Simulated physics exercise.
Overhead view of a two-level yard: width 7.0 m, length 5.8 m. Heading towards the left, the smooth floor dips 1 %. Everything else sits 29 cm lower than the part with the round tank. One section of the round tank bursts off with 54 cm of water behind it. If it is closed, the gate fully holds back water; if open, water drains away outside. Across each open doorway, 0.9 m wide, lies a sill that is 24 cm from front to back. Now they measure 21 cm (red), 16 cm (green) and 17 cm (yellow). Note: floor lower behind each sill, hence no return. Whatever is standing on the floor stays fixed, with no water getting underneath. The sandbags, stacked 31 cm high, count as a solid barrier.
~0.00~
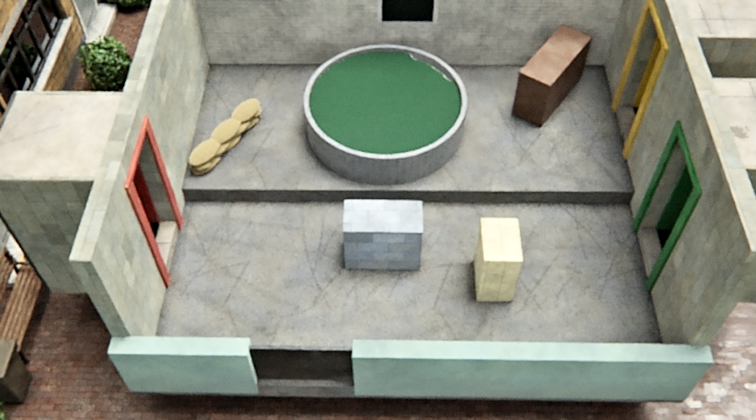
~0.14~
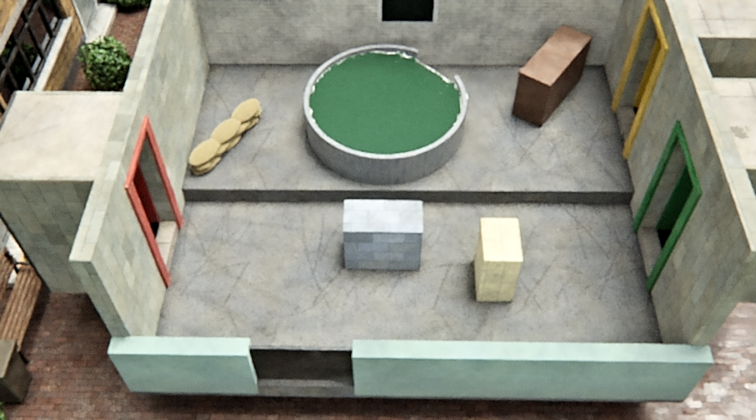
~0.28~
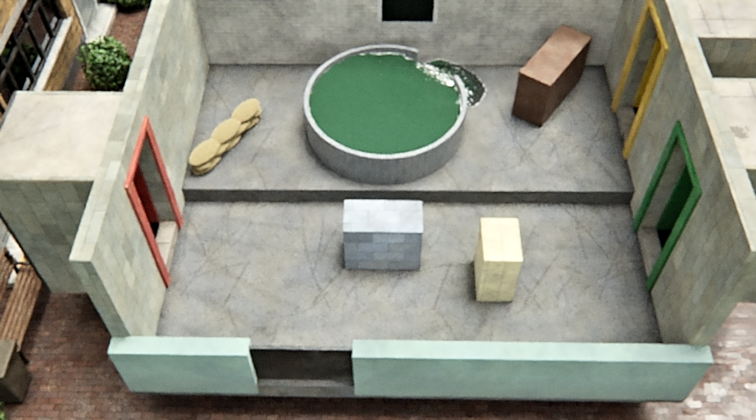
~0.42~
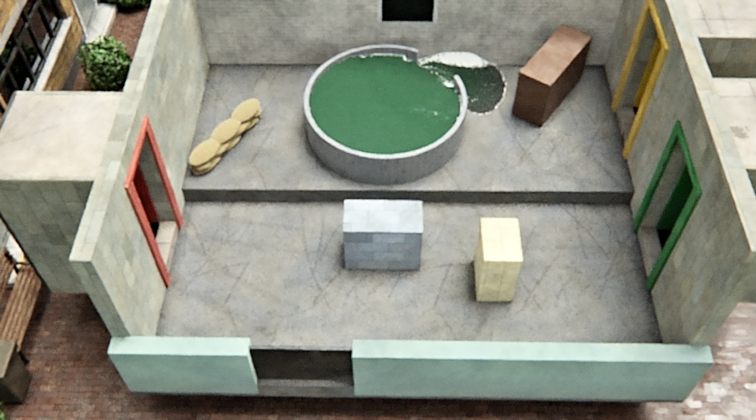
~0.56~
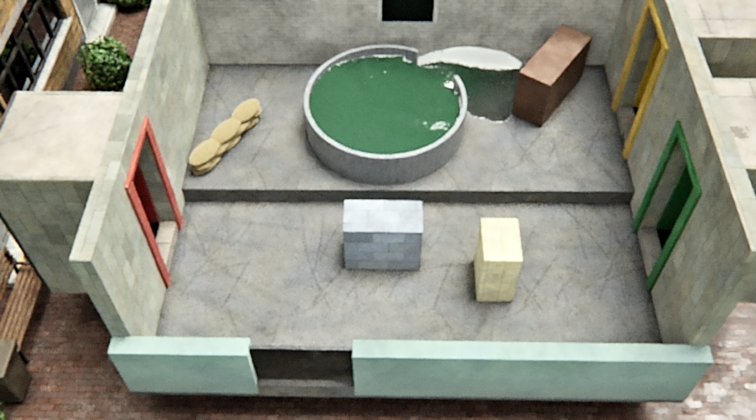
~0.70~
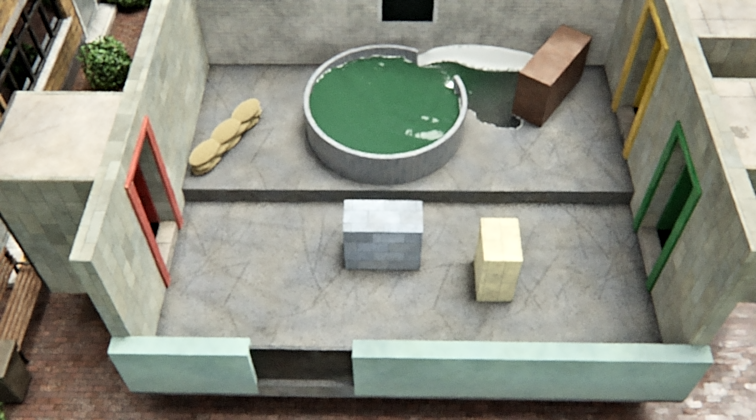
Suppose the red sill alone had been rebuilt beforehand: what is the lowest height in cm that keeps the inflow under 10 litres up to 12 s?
5.5 cm.
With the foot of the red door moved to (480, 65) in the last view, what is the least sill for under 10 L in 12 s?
Close to 34 cm at the least.
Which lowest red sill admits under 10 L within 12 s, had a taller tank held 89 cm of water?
About 17 cm.
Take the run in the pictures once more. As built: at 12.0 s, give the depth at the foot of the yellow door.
1.5 cm.
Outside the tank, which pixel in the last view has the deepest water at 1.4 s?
At about pixel (546, 72).
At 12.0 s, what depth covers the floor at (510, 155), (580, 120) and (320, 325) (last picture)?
The three readings, in order, are 3, 2 and 4 cm.
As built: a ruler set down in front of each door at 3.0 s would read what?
In cm: Red 0, green 0, yellow 2.
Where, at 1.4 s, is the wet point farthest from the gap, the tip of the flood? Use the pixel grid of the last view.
Around pixel (596, 66).
After 1.4 s water covers 10 % of the floor, deepest (52 cm) near (546, 72); it has not reached the red door.
After 3.0 s water covers 30 % of the floor, deepest (38 cm) near (528, 86); it has not reached the red door.
After 12.0 s water covers 90 % of the floor, deepest (13 cm) near (176, 247); 12 cm at the red door, 0 litres in over its 21 cm sill.
At the red door as built, the water arrived by 5.2 s and peaked near 12 cm at 12.0 s.
With a sill of 4.5 cm, 18 litres would have come in within the 12 s; with 6.5 cm, 7 litres. So under 10 litres takes about 5.5 cm.
